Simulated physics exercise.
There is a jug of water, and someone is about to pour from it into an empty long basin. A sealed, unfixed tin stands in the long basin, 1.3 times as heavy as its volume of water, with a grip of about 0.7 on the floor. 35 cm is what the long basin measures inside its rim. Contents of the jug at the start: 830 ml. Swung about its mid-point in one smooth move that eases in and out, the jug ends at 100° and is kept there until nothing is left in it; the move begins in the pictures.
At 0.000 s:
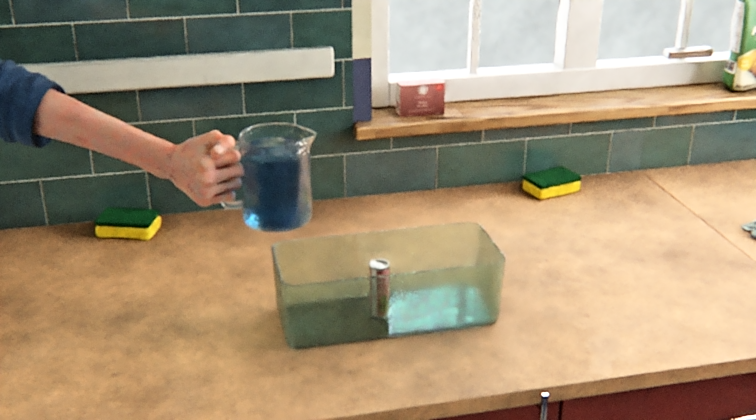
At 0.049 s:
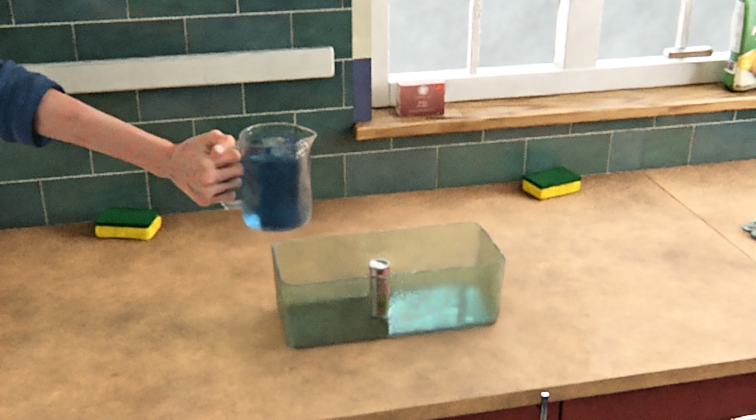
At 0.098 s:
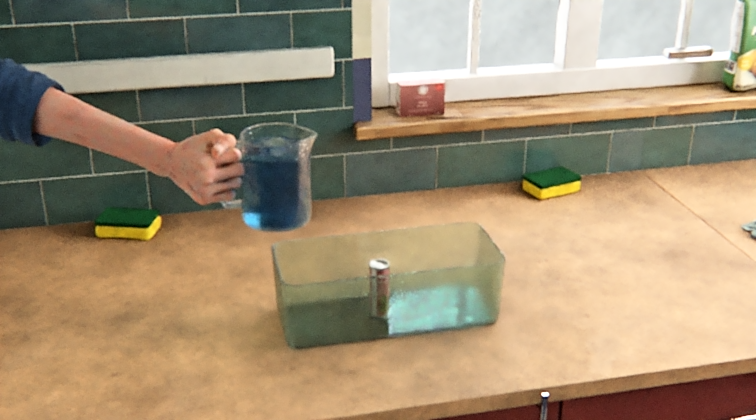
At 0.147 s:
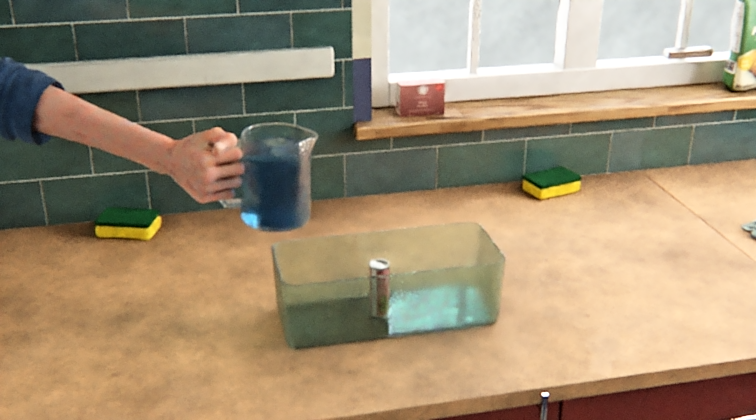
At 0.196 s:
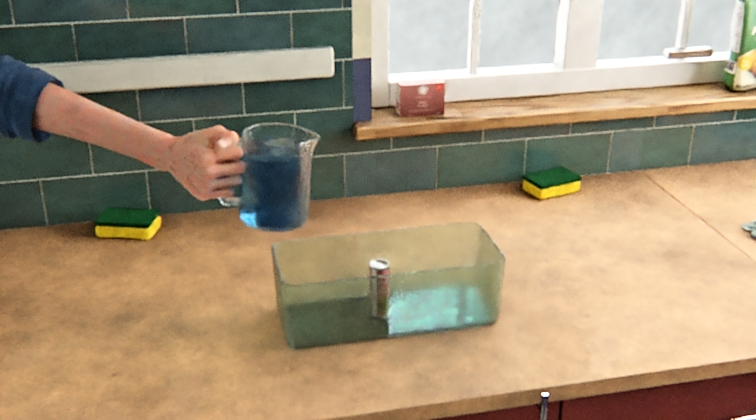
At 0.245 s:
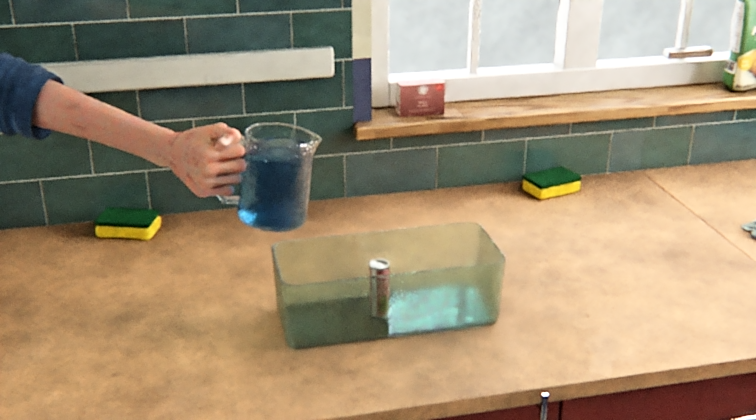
A hand reaching in from the left, in a blue sleeve, holds a clear glass jug of blue liquid above a long, see-through greenish basin with a small metallic tin in it. The tan counter, seen from slightly above, has two yellow-and-green sponges, dark green tiles and a window behind. The hand tilts the jug slightly to the right, while the view stays still.
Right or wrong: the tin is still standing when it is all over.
Wrong, it has gone over.
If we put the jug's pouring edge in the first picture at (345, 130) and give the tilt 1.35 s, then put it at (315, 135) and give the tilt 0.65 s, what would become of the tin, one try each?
In the first try it remains standing; in the second it comes down.
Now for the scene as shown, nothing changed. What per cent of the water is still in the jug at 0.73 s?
I reckon about 90 in a hundred is still held.
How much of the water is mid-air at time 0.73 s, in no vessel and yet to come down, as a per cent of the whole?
It comes to about 8 percent.
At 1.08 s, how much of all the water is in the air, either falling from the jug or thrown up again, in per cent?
Around 20 per cent of the liquid is in flight.
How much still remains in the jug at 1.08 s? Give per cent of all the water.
What remains is about 48 percent of it all.
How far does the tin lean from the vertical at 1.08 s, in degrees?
About 0 degrees.
By 0.73 s the tilt is 56° and 91 per cent is still to pour; the tin stands where it began.
By 1.08 s the tilt is 90° and 48 per cent is still to pour; the tin stands where it began.
By 1.45 s the tilt is 100° and 10 per cent is still to pour; the tin leans 21°.
By 1.85 s the tilt is 100° and 1 per cent is still to pour; the tin lies on its side.
At rest the tin lies on its side.
